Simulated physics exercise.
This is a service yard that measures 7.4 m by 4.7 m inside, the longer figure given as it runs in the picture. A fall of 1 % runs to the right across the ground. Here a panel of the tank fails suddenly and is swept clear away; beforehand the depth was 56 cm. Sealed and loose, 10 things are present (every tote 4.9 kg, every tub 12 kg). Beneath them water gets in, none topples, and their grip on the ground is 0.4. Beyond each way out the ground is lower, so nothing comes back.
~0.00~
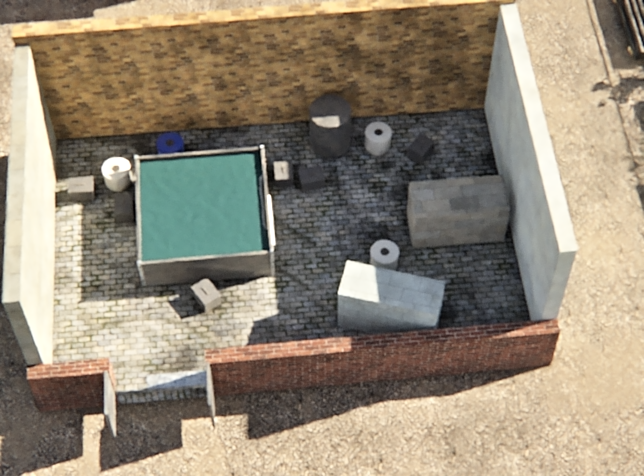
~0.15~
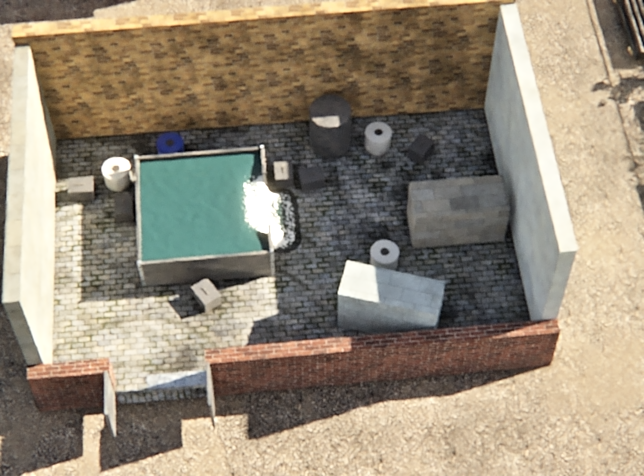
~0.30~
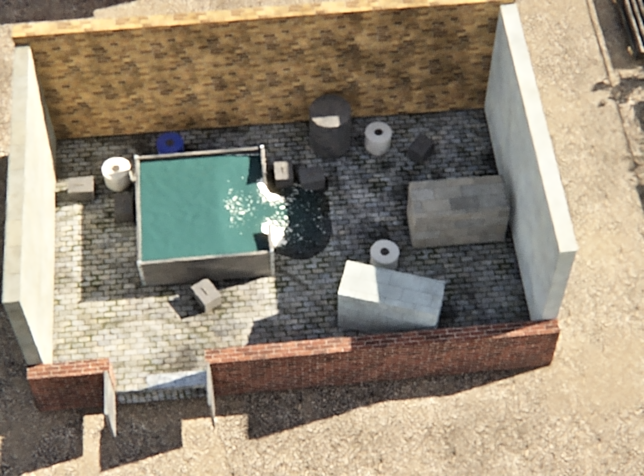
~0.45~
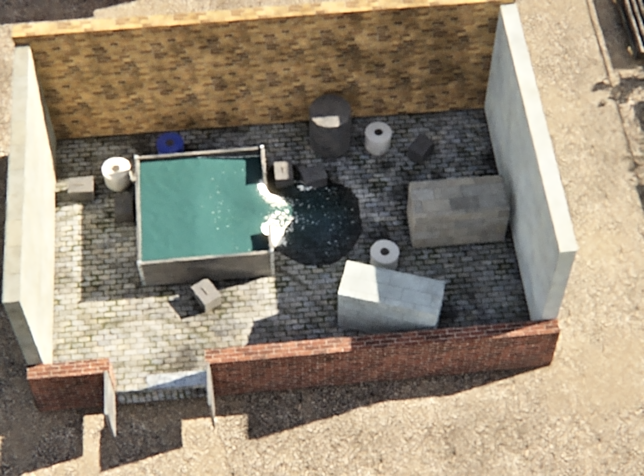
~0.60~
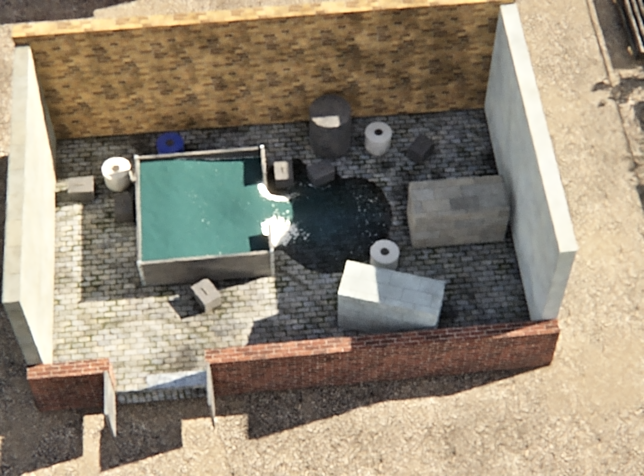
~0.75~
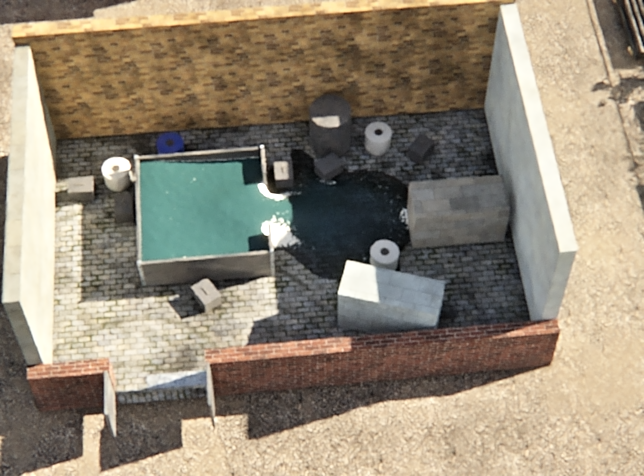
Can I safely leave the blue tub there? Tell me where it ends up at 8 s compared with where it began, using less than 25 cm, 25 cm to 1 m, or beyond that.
It remains in place.
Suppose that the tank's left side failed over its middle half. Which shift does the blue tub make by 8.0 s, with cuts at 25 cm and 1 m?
After that, the blue tub is washed away.
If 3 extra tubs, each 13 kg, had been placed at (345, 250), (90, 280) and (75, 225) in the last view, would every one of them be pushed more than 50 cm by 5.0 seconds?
Lab note - in order: Above threshold / below threshold / below threshold.
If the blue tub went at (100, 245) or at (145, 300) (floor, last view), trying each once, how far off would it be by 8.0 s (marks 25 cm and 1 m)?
From the first spot it does not really budge, and from the second it does not really budge.
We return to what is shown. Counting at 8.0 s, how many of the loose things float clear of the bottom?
The count is 4.
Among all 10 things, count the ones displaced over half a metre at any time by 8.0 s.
Answer: 4.
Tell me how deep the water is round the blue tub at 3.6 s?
Depth: About 0 cm.
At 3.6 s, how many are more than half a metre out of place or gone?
3 of them.
After 1.6 s the blue tub is near (170, 143), 0.0 m from its start, aground; 0 of 10 are out; 0 afloat.
After 3.6 s the blue tub is near (170, 143), 0.0 m from its start, aground; 0 of 10 are out; 4 afloat.
After 5.6 s the blue tub is near (170, 143), 0.0 m from its start, aground; 0 of 10 are out; 4 afloat.
After 8.0 s the blue tub is near (170, 143), 0.0 m from its start, aground; 0 of 10 are out; 4 afloat.
